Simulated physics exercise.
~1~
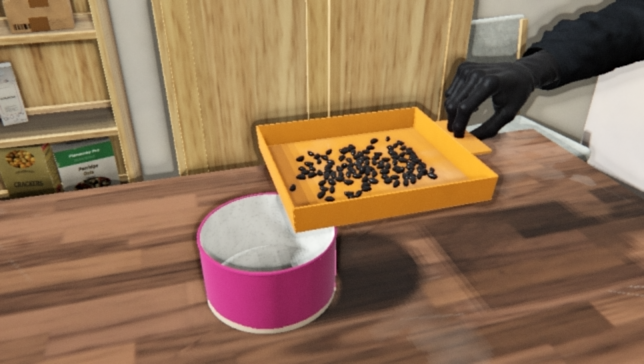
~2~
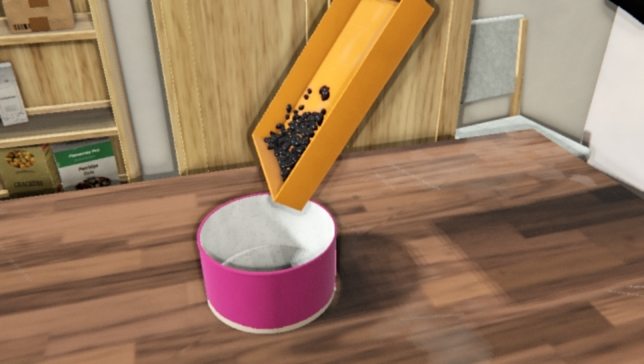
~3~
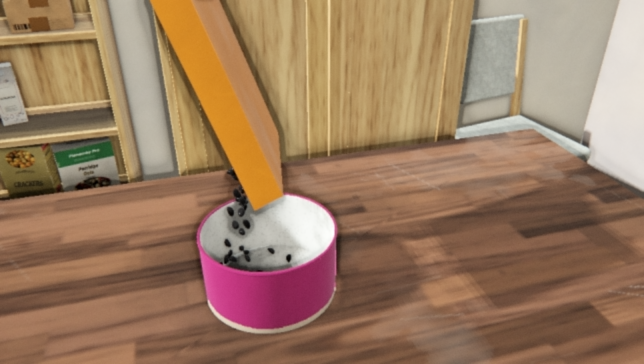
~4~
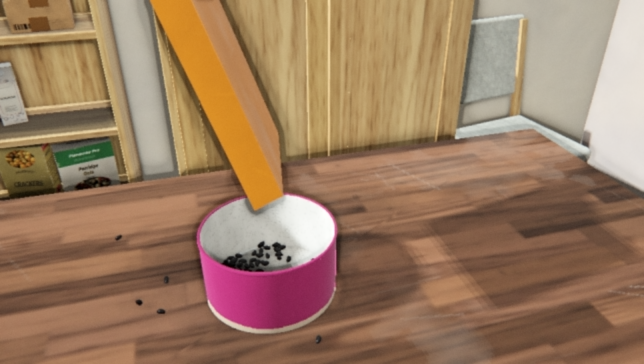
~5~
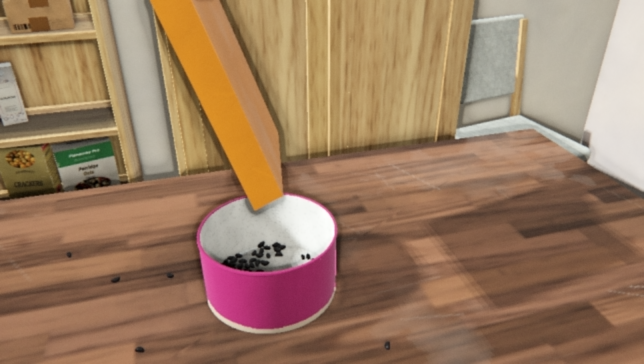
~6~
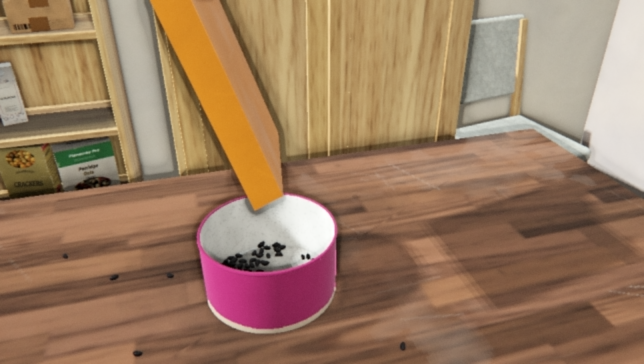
On a wooden table, a tilting orange tray pours black beans into a pink pot, spilling a few.
